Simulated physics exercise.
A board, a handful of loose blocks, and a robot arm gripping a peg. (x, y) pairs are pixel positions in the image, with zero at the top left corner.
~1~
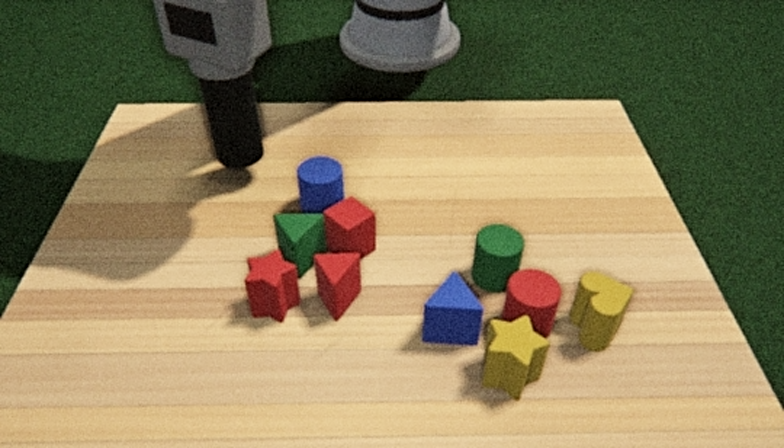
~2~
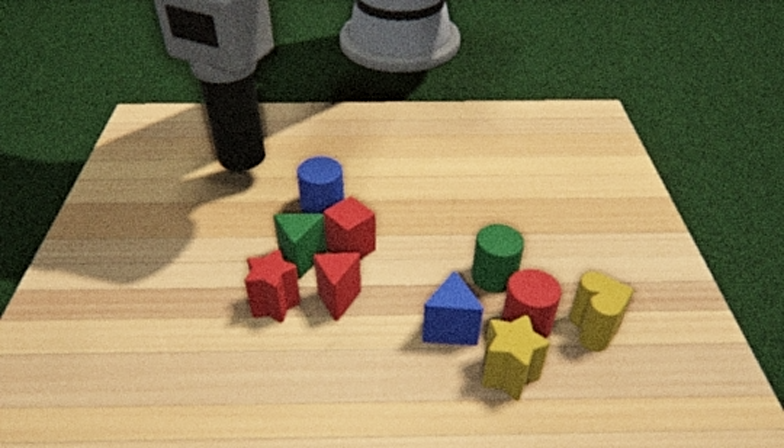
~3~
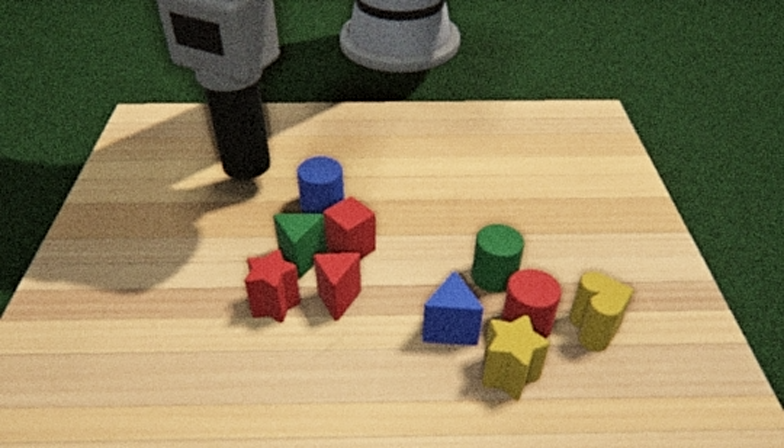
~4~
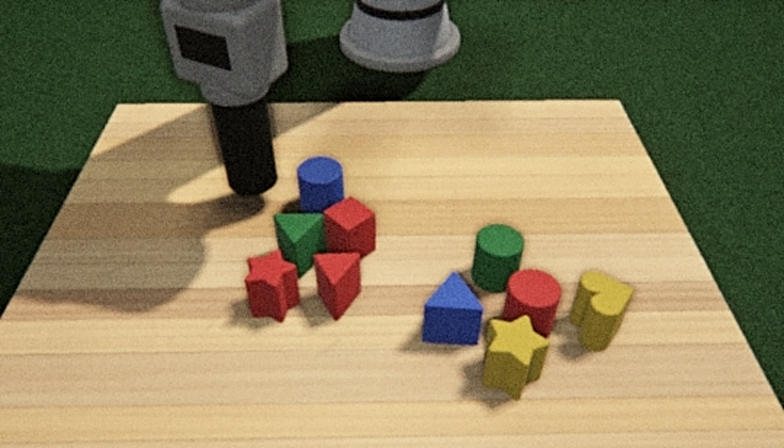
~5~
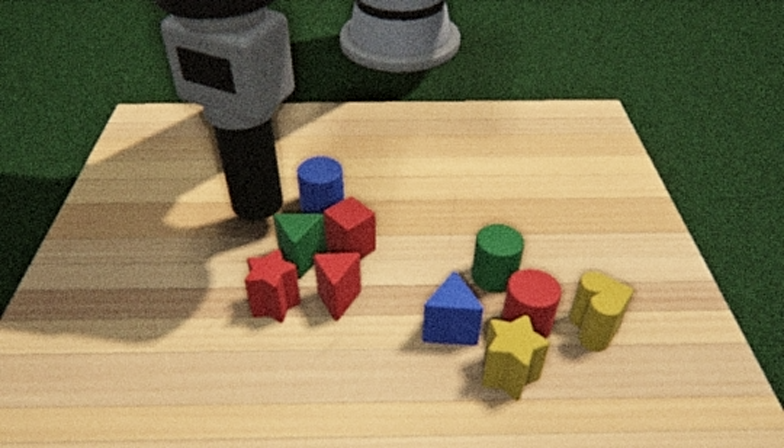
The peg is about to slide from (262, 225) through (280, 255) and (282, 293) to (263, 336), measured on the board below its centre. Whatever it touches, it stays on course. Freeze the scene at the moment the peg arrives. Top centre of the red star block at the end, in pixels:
Located at (239, 341).
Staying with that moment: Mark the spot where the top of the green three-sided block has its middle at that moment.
The middle of its upper face will lie at (323, 250).
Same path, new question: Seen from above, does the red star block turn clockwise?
Yes, that is how it ends up.
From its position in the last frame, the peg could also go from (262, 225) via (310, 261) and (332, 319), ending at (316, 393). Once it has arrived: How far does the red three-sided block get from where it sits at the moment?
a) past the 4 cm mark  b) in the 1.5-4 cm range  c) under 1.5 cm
(a)
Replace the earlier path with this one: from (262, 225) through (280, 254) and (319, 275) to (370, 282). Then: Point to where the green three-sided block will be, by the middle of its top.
Expect it around (404, 267).
The first path, step by step. One third of the way, peg (277, 234); green three-sided block (309, 234), turned 50° anticlockwise.
Two thirds of the way, peg (279, 272); red star block (261, 292), turned 30° clockwise; green three-sided block (323, 250), turned 85° anticlockwise; red three-sided block (341, 269), turned 25° anticlockwise.
At the end, peg (259, 315); red star block (240, 341), turned 30° clockwise; green three-sided block (323, 250), turned 85° anticlockwise; blue round block not moved; red three-sided block (341, 269), turned 25° anticlockwise.
